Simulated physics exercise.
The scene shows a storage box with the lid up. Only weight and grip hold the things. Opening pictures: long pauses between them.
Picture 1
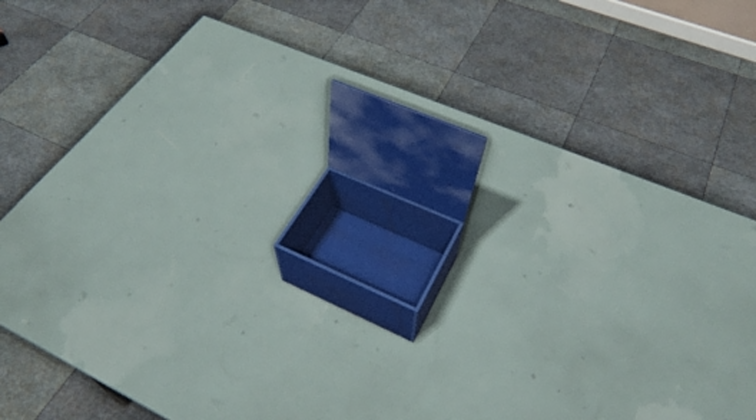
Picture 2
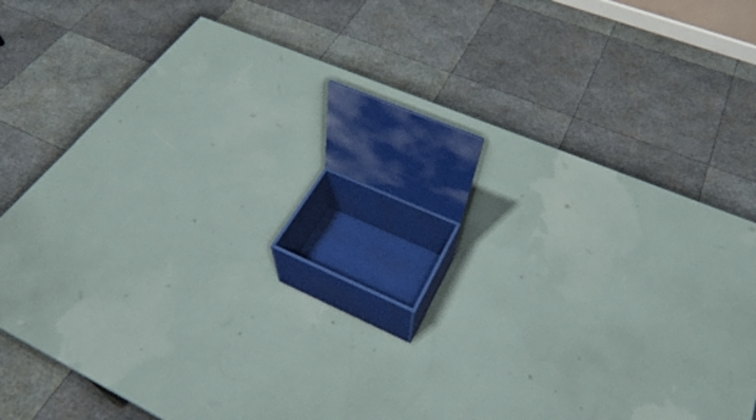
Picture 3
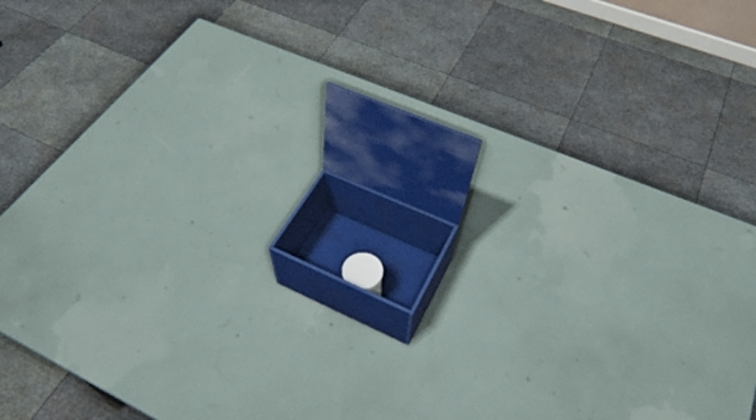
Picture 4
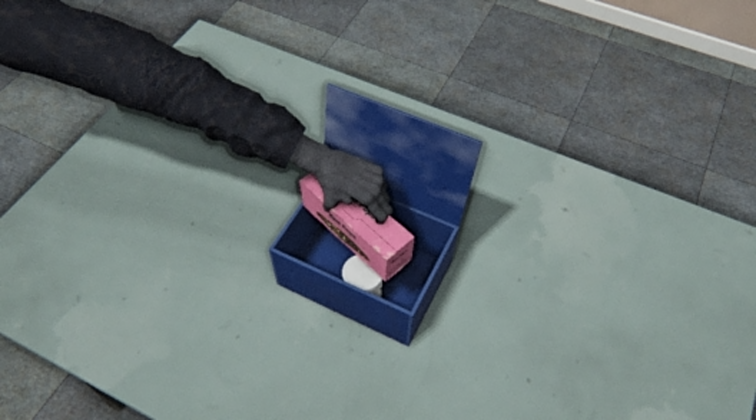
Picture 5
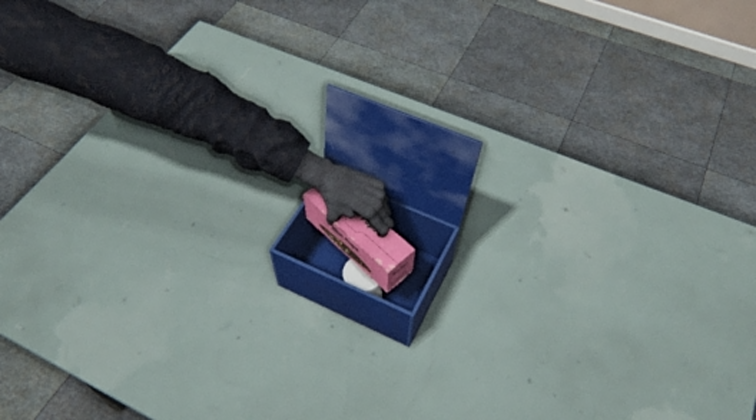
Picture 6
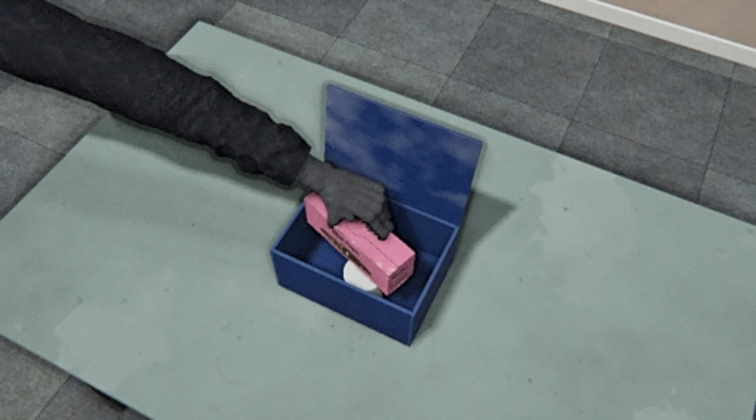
A blue box sat open and empty on a pale green table, then a white tin appeared inside, and a dark-gloved hand reached in from the left and lowered a pink carton slightly beside it.
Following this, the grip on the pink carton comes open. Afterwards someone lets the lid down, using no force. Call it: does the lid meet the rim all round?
Yes, the lid sits flat.
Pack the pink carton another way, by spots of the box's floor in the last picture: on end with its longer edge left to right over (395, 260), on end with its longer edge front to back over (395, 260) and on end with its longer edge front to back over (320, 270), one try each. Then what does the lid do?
Try one: The lid remains open; try two: It remains open; try three: It remains open.
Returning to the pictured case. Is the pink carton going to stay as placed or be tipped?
Once everything settles, the pink carton ends up at a slant.
Then, 0.40 s after the last picture, pink carton on its side near (380, 244).
Then, 1.40 s after the last picture, lid 69° above the rim; pink carton on its side near (383, 244).
Then, 1.80 s after the last picture, lid 41° above the rim; pink carton on its side near (383, 244).
Then, 2.10 s after the last picture, lid 15° above the rim; pink carton on its side near (383, 244).
At rest, lid shut; tipped over in the box, pink carton; white tin in place. Seen from the same camera at the end, pink carton near (383, 244).
